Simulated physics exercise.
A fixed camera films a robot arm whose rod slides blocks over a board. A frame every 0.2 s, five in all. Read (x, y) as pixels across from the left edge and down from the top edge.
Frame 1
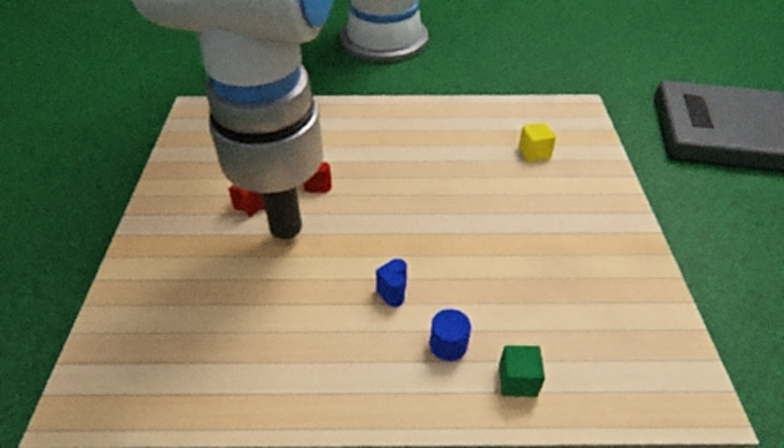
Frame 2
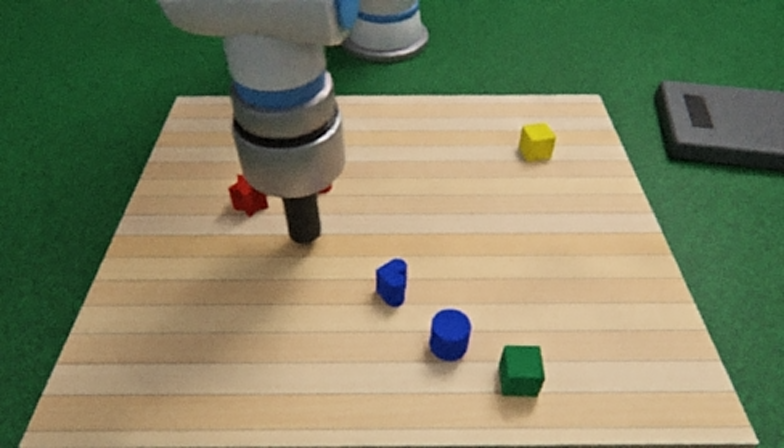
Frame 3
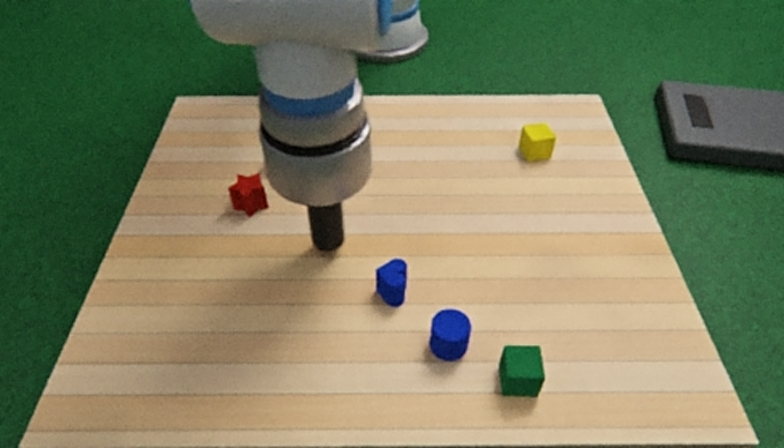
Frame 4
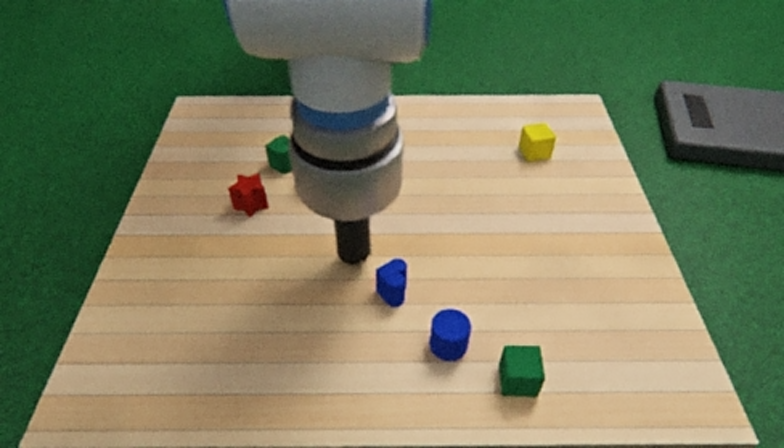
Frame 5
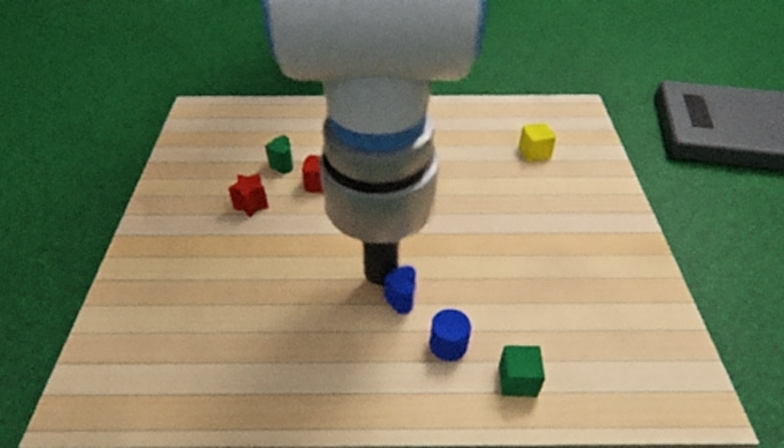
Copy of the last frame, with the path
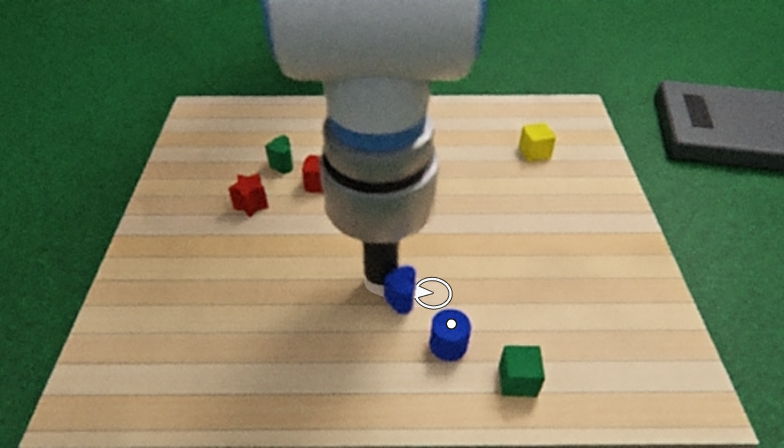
A robotic arm with a dark rod moved right and toward the viewer across a striped wooden board scattered with small colored blocks, then nudged a blue heart-shaped block slightly beside a blue round one.
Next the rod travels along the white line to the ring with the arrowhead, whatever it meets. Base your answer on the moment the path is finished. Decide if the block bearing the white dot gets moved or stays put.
The block you're asking about stays where it is.
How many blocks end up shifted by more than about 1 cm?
When the path ends, I think you'll find one block out of place by more than 1 cm.
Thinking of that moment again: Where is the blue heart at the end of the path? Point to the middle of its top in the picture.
Answer: (434, 299).
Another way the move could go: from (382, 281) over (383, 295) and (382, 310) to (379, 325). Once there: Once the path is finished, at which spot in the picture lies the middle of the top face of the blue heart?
My prediction: (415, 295).
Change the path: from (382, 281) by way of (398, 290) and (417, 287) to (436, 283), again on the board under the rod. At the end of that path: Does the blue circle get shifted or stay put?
The push misses it.
Path on the board, from (382, 281) by way of (398, 286) and (415, 292) to (433, 293); the dot is on the blue circle.
On the path given first. Halfway along, rod (407, 281); blue heart (422, 292), turned 20° clockwise.
At the end, rod (434, 284); blue heart (434, 299), turned 50° clockwise; blue circle in place.
